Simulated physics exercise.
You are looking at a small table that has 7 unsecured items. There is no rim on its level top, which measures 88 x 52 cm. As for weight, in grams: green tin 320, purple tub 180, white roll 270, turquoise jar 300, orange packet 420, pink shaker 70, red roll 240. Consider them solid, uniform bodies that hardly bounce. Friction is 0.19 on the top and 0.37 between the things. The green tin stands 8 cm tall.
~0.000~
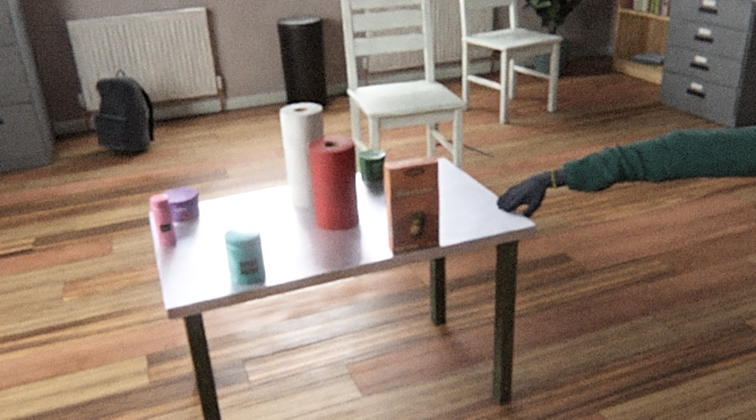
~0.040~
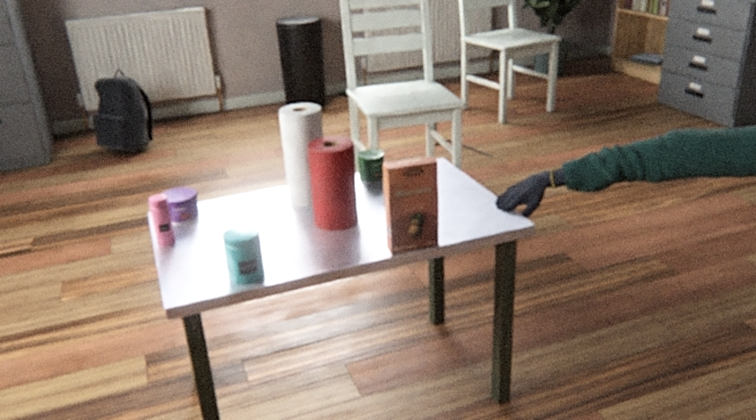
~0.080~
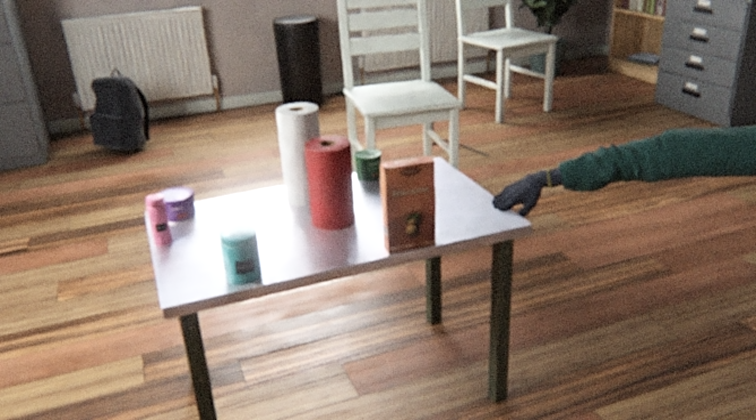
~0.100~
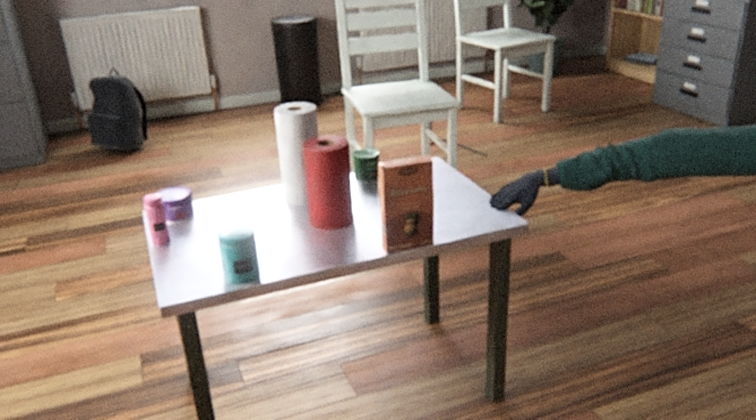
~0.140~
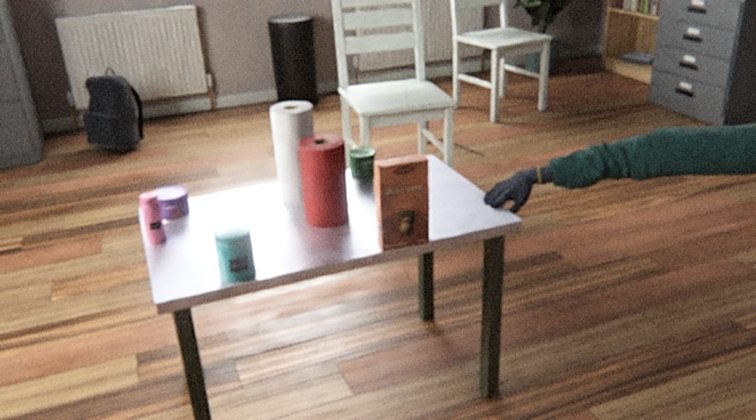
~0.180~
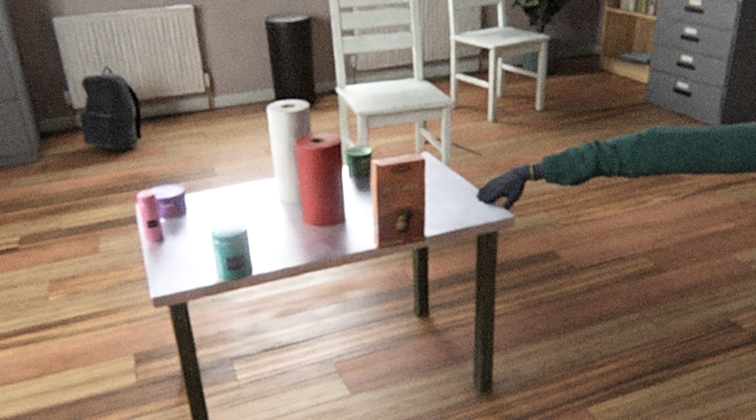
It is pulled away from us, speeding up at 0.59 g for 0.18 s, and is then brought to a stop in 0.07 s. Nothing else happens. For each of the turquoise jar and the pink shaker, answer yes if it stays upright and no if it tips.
Turquoise jar no, pink shaker yes.
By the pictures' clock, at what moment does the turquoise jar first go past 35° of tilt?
Time: Approximately 0.5 s.
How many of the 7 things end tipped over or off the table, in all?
Total: 2.
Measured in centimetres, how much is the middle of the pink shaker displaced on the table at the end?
Net shift near 4 cm.
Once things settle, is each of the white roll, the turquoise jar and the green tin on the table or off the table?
Once it all settles, the white roll stays on its surface, the turquoise jar leaves its surface and the green tin stays on its surface.
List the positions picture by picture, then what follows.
The first picture shows turquoise jar (245, 255); pink shaker (164, 221).
The second picture shows white roll (305, 155); orange packet (412, 205).
The third picture shows red roll (331, 183); green tin (368, 166).
The fourth picture shows purple tub (175, 205); white roll (300, 154).
The fifth picture shows table shifted 2 cm; orange packet (402, 203); red roll (325, 181).
The sixth picture shows table shifted 4 cm; turquoise jar (232, 250) moved 3 cm; pink shaker (150, 217) moved 3 cm.
After 0.28 s, table shifted 12 cm; turquoise jar now off the table; pink shaker moved 8 cm near (149, 212); white roll moved 8 cm.
After 0.58 s, table shifted 13 cm; pink shaker moved 4 cm near (148, 205); white roll moved 4 cm; red roll moved 4 cm.
In the end (1.0 s), off the table and tipped over, turquoise jar and orange packet; the other 5 under 5 cm from the start. In the last view, pink shaker near (148, 205).
